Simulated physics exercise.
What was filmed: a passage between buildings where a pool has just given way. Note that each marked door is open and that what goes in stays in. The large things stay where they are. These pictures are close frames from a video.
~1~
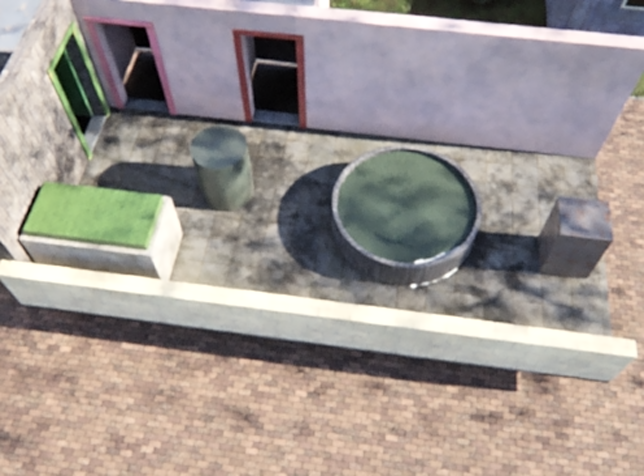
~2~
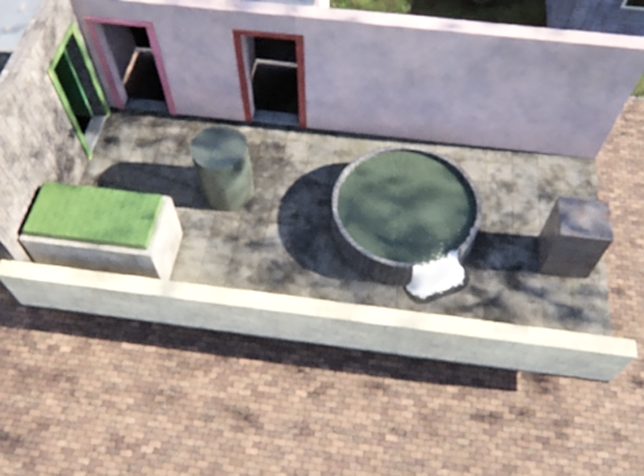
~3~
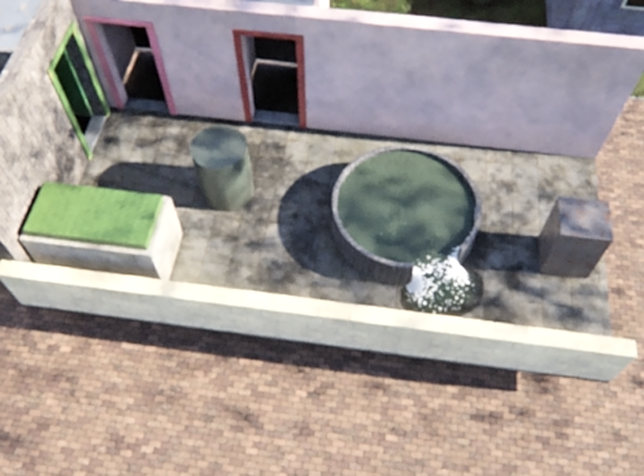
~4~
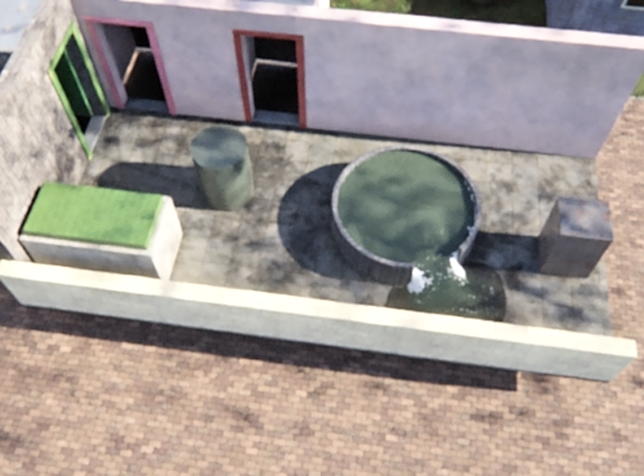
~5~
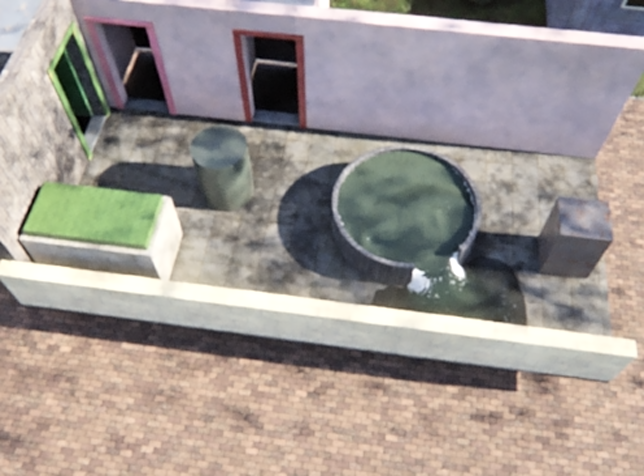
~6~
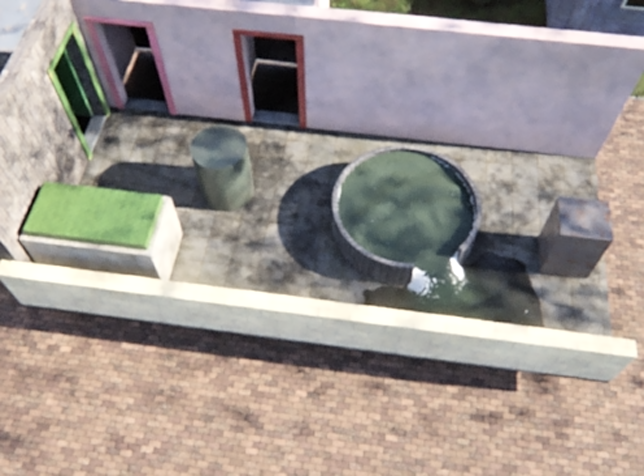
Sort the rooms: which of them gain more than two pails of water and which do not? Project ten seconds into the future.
The pink door gains no more; the red door gains no more; the green door gains no more.
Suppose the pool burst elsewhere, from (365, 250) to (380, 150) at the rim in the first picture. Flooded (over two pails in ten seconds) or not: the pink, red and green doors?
Result - pink door tops the mark, red door tops the mark, green door tops the mark.
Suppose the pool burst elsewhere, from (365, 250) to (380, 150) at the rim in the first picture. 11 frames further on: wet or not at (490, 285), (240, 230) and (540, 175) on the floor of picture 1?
Point by point: Unwetted; soaked; unwetted.
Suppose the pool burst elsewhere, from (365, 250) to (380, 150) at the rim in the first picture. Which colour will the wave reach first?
Answer: The red door.
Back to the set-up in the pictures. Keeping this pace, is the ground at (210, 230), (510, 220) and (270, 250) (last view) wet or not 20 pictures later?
Result, in order: Waterlogged / unflooded / waterlogged.
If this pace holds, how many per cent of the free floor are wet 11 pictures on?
About 25 percent.
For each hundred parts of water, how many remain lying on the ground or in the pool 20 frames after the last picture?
That comes to around 80 in a hundred.
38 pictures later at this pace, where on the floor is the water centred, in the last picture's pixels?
That comes out near (384, 246).
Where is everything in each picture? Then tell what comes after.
In the first picture, the round pool at (406, 205) is whole and still.
In the second picture, the front is at (463, 274), out from the gap at (435, 272).
In the third picture, the front is at a hidden place, out from the gap at (435, 273).
In the fourth picture, the front is at a hidden place, out from the gap at (435, 273).
In the fifth picture, the front is at a hidden place, out from the gap at (435, 273).
In the sixth picture, water pours out at (435, 272) and has run to a hidden place.
A moment on, water covers 15 % of the floor; the pink door not reached, the red door not reached, the green door not reached.
Next, water covers 25 % of the floor; the pink door not reached, the red door not reached, the green door not reached.
Then, water covers 35 % of the floor; the pink door not reached, the red door not reached, the green door not reached.
Later, water covers 45 % of the floor; the pink door not reached, the red door wet at the sill, nothing in, the green door not reached.
In the end, water covers 60 % of the floor; the pink door wet at the sill, nothing in, the red door wet at the sill, nothing in, the green door wet at the sill, nothing in.
